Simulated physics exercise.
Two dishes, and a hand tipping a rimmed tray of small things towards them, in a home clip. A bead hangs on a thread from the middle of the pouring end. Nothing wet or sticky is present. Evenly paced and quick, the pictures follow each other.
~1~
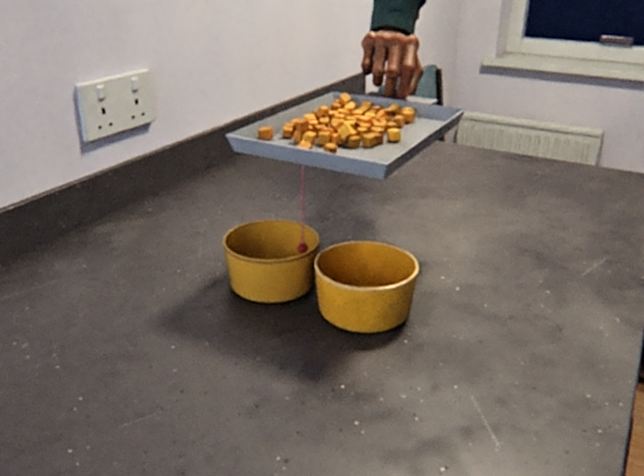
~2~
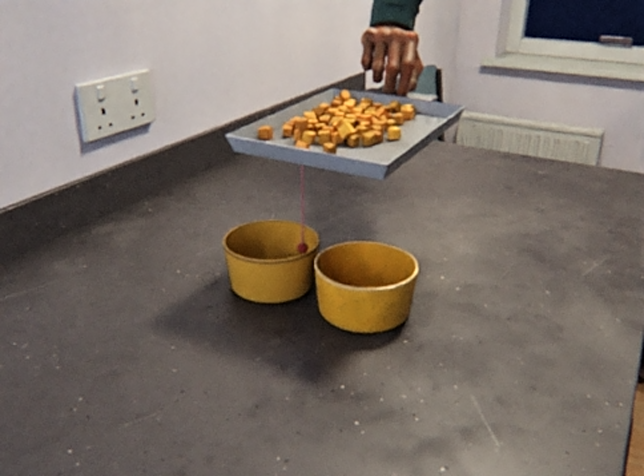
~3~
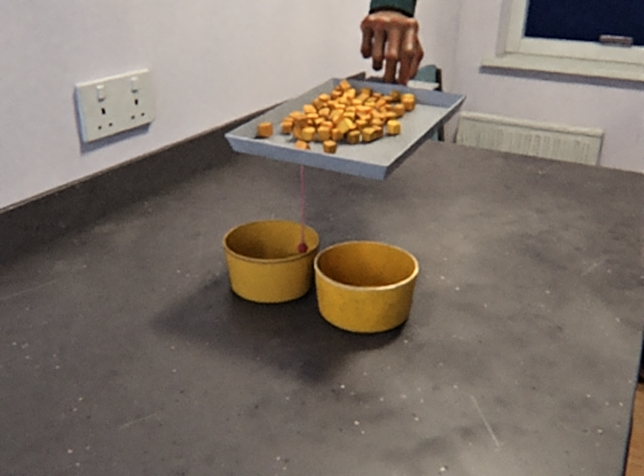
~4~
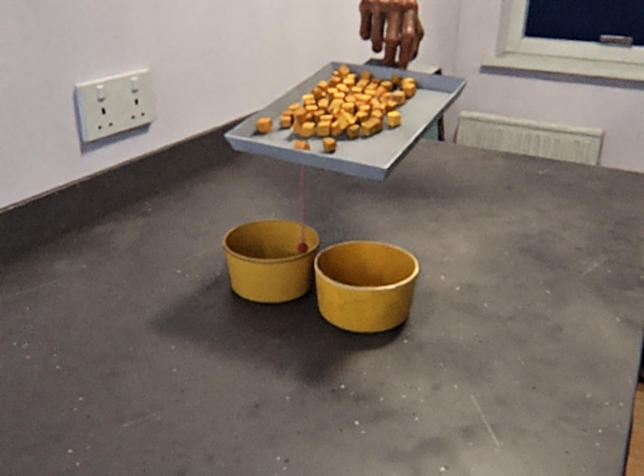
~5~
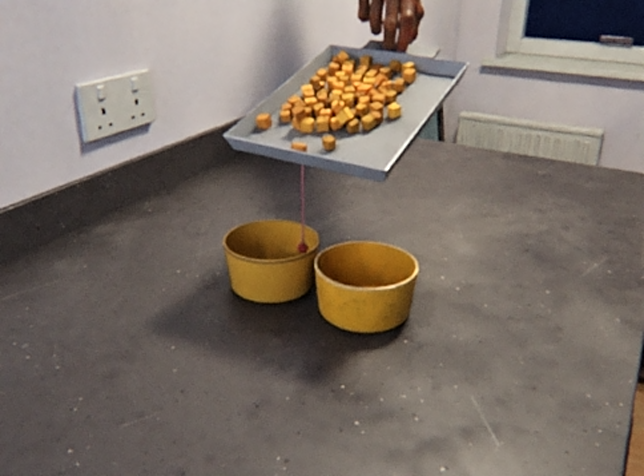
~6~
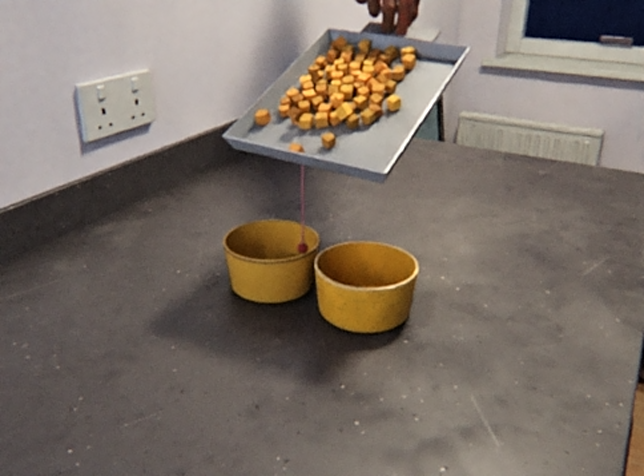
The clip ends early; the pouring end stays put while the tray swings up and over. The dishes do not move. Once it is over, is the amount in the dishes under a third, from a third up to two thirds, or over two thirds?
The share caught is small, below one third.
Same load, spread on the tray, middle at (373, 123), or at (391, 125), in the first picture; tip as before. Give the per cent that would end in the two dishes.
You'd get about 0 per cent first and about 0 per cent second.
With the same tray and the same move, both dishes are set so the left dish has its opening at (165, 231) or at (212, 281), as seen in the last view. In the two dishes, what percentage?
Roughly 20 per cent, then roughly 80 per cent.
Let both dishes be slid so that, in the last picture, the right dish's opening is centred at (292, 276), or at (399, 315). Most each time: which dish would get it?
The first time it's the one placed on the right, and the second time it's the one placed on the left.
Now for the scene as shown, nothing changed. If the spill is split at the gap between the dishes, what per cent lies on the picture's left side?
Estimate: About 70 percent.
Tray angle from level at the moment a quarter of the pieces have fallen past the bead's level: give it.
Approx. reading: About 85°.
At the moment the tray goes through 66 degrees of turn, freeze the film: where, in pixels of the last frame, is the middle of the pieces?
The load is centred near (309, 139).
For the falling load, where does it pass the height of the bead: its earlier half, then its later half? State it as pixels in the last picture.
First roughly (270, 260), then roughly (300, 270).
Soon after the last picture, tray tipped steeply; nearly all on the tray; a small part in the air.
A little later, tray tipped past a quarter turn; about half on the tray; about a third outside both; a small part in the air.
Later still, tray tipped past a quarter turn; all outside both.
At rest, tray tipped past a quarter turn; none in the right dish; none in the left dish; all outside both.
